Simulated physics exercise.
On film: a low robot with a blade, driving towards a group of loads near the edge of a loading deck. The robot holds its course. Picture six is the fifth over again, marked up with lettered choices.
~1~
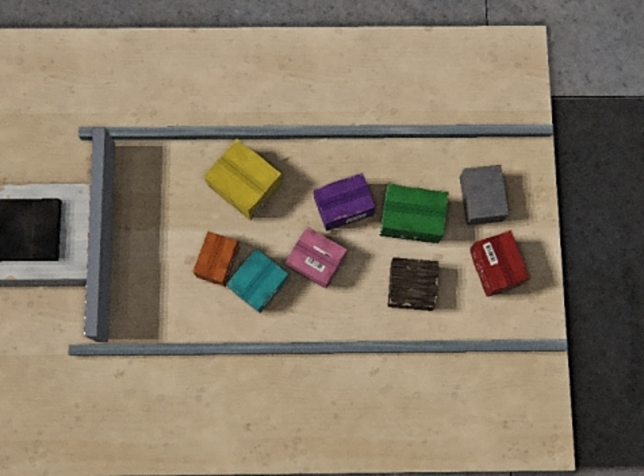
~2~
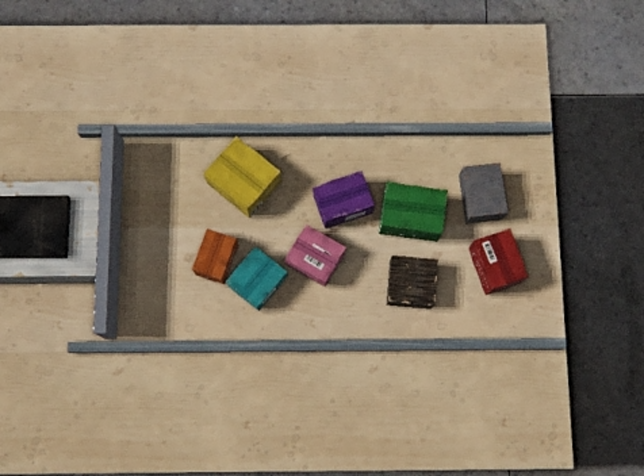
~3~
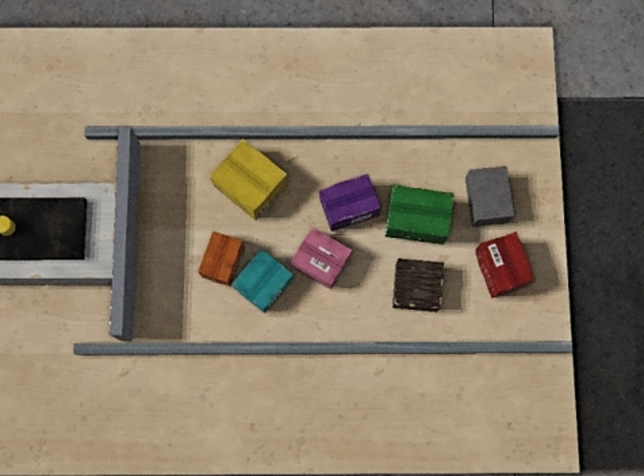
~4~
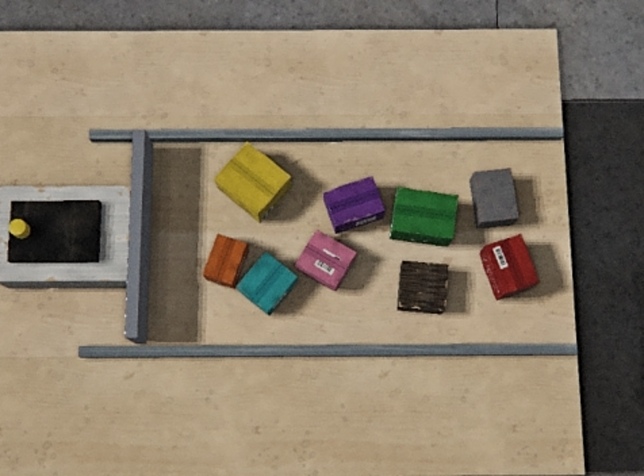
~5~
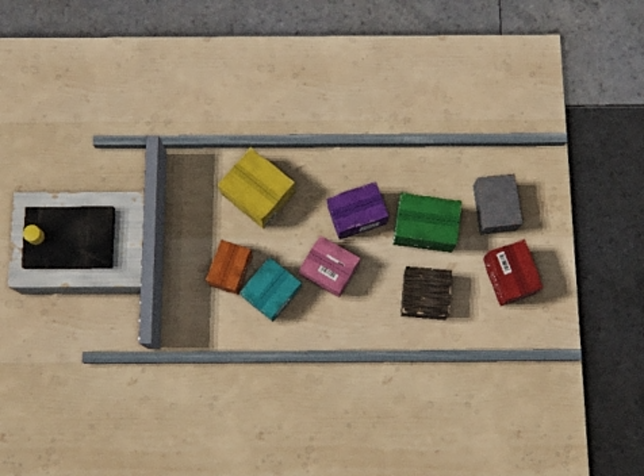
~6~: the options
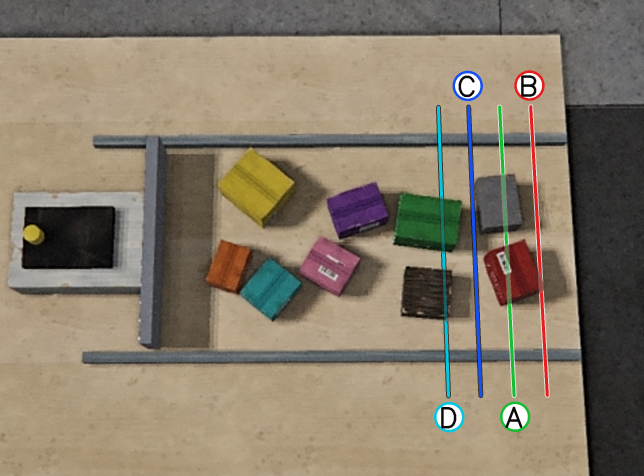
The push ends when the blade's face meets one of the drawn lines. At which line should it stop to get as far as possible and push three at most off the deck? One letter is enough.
It should halt at C.
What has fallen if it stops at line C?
The red parcel.
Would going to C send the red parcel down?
Yes.
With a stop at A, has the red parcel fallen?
Yes.
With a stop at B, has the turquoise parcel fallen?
By then, no.
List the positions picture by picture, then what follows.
The first frame shows pink parcel (316, 258); black crate (413, 284); green box (414, 215).
The second frame shows robot (30, 227); purple parcel (343, 200).
The third frame shows robot (46, 228); orange box (222, 260).
The fourth frame shows robot (62, 231); turquoise parcel (268, 284).
The fifth frame shows robot (76, 237); pink parcel (330, 267); black crate (426, 293); green box (427, 223).
On the copy, A at (507, 246); B at (539, 246); C at (475, 246); D at (443, 247).
On C. First, robot (193, 237); turquoise parcel (312, 310); yellow parcel (313, 184).
Then, robot (311, 236); red parcel (539, 281); grey crate (516, 202).
Finally, robot (404, 235); red parcel over the edge; green box (575, 255); one fallen.
By contrast, A drops four; B drops five; D is within the limit but short.
